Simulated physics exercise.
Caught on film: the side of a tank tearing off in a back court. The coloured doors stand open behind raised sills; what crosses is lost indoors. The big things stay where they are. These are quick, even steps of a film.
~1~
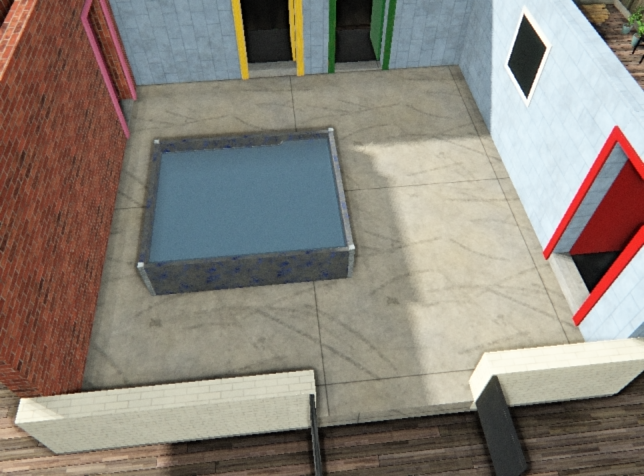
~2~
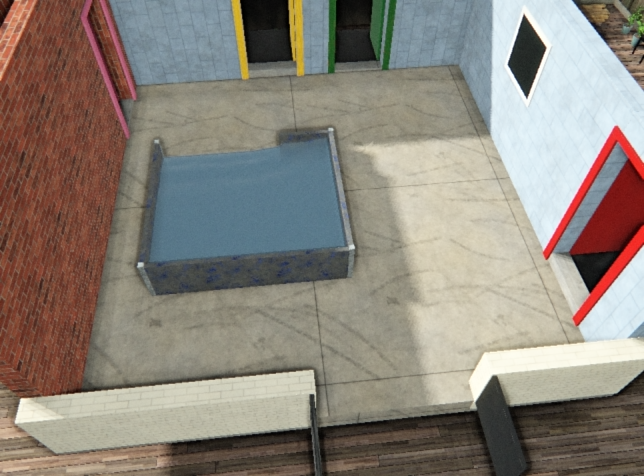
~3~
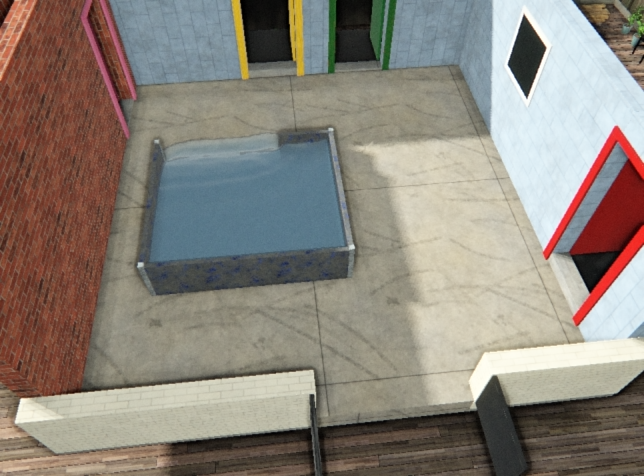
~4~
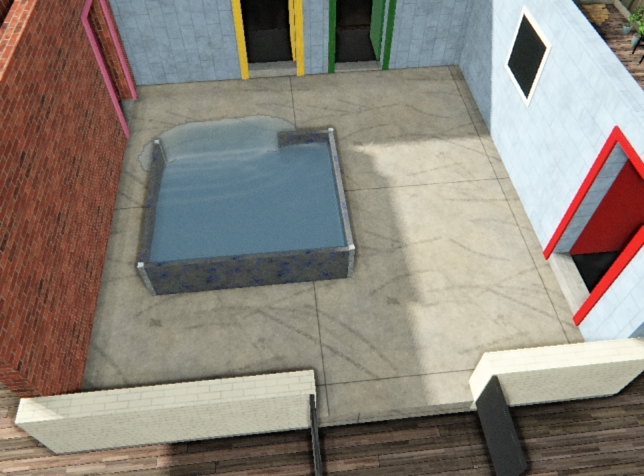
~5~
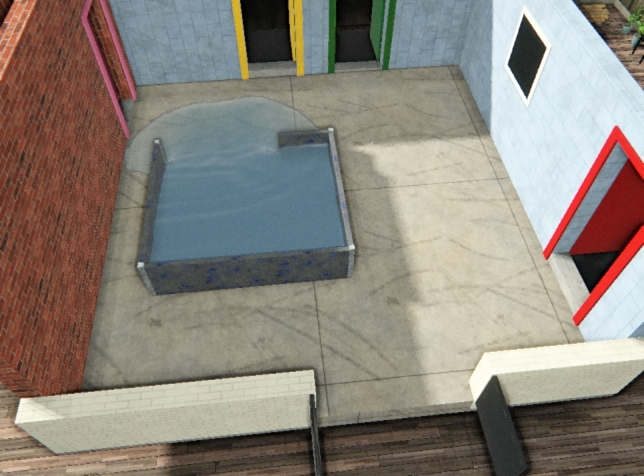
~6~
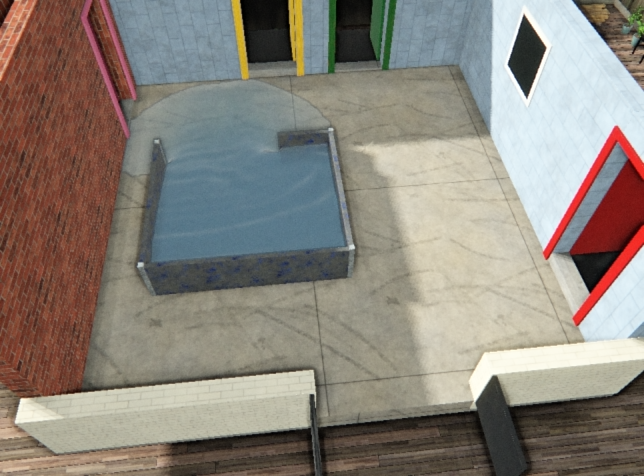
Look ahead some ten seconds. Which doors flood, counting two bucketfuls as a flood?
One by one: The green door lets in a lot; the yellow door lets in a lot; the red door admits no more than that; the pink door lets in a lot.
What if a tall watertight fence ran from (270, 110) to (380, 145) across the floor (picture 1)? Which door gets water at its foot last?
The red one.
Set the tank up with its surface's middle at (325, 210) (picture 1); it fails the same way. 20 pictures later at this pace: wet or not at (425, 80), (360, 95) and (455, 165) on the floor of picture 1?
As listed: Wet, flooded, free of water.
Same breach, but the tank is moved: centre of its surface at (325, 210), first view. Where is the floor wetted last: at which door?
I say the red door.
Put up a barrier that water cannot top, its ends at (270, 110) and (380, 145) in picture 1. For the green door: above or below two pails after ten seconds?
In short: The green door keeps below it.
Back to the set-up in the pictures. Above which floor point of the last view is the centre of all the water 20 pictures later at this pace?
Near (248, 149).
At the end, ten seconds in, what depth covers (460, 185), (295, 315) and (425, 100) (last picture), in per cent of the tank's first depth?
In turn 10, 10 and 14 in a hundred.
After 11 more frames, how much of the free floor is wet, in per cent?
Some 25 per cent.
A moment on, water covers 25 % of the floor; the green door not reached, the yellow door under two buckets in, the red door not reached, the pink door under two buckets in.
Next, water covers 25 % of the floor; the green door wet at the sill, nothing in, the yellow door over two buckets in, the red door not reached, the pink door over two buckets in.
Then, water covers 40 % of the floor; the green door under two buckets in, the yellow door far over two buckets in, the red door not reached, the pink door far over two buckets in.
Later, water covers 70 % of the floor; the green door over two buckets in, the yellow door far over two buckets in, the red door wet at the sill, nothing in, the pink door far over two buckets in.
In the end, water covers 100 % of the floor; the green door over two buckets in, the yellow door far over two buckets in, the red door wet at the sill, nothing in, the pink door far over two buckets in.
